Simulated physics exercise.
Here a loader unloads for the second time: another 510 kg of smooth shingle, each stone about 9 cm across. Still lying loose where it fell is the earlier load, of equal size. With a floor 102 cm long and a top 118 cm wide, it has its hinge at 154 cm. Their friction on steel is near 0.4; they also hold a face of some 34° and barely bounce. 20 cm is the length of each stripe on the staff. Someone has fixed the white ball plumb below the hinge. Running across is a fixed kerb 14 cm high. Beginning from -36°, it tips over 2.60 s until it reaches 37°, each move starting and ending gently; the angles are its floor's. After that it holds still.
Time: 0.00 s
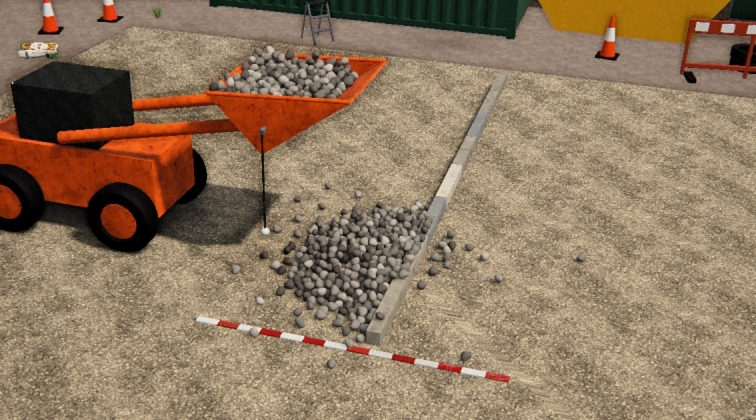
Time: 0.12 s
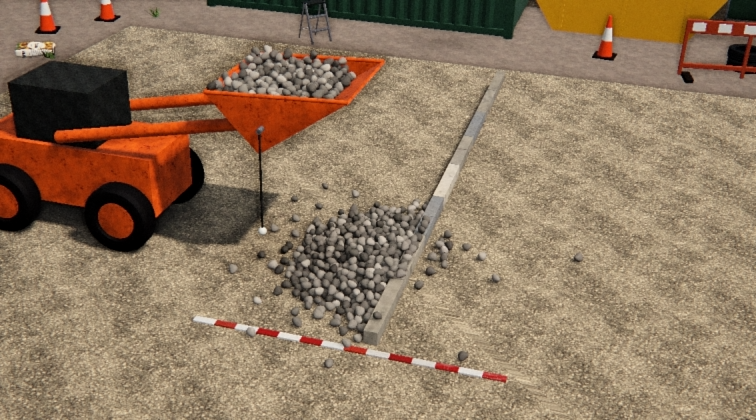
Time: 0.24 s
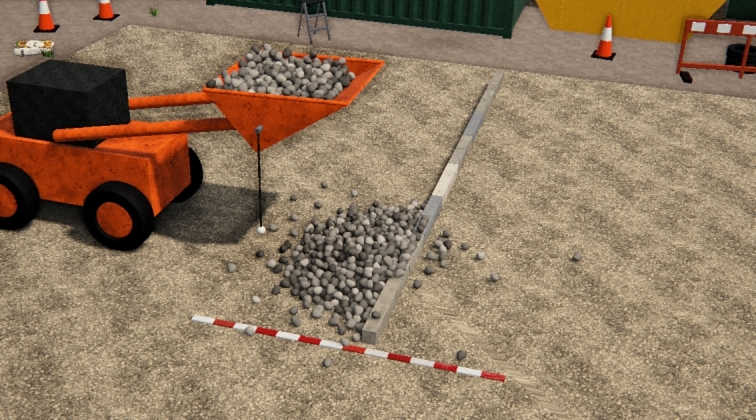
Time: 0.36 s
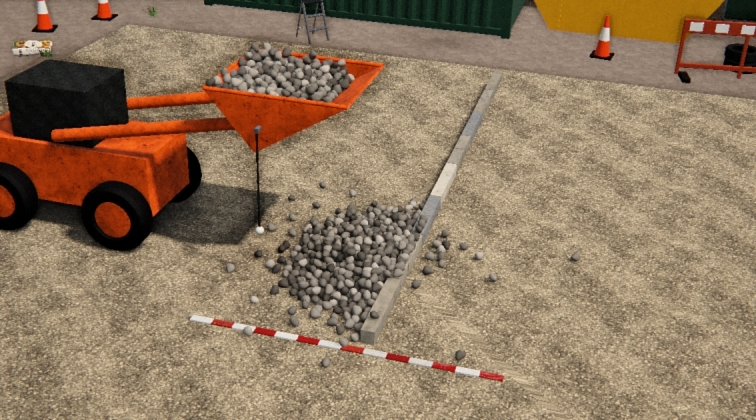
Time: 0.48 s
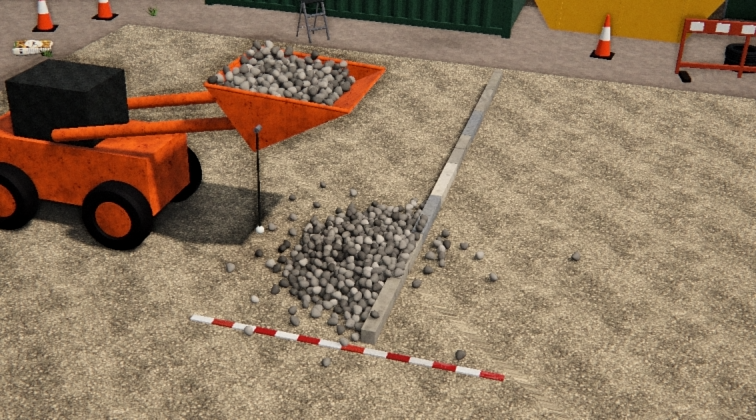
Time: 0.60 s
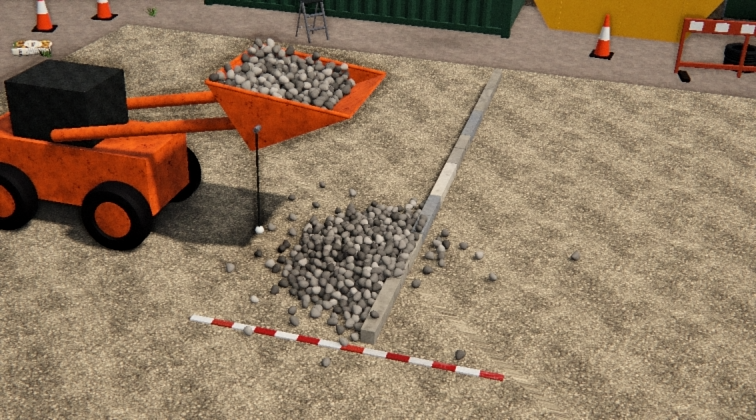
Orange loader holding a raised bucket of grey stones, slowly tilting it slightly beside a loose stone pile against a kerb.
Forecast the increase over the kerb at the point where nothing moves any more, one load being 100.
I would say 52 per cent.
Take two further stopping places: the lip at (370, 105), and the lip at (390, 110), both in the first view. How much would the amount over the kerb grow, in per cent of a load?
Roughly 80 and 95 percent, in that order.
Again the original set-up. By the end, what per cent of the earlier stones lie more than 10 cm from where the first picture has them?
Near 15 per cent, I reckon.
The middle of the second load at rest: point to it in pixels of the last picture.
Their middle rests near (412, 255).
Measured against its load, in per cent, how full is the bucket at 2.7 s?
Around 10 per cent of the load is still inside.
After 2.0 s the floor is at 26°; in per cent of one load, 87 in the bucket, 111 on this side of the kerb, 3 over the kerb; the foremost stones are at (475, 268).
After 2.7 s the floor is at 37°; in per cent of one load, 12 in the bucket, 163 on this side of the kerb, 25 over the kerb; the foremost stones are at (503, 285).
After 3.0 s the floor is at 37°; in per cent of one load, 0 in the bucket, 157 on this side of the kerb, 43 over the kerb; the foremost stones are at (538, 284).
After 5.8 s the floor is at 37°; in per cent of one load, 0 in the bucket, 145 on this side of the kerb, 55 over the kerb; the foremost stones are at (571, 301). Net gain over the kerb, 52.
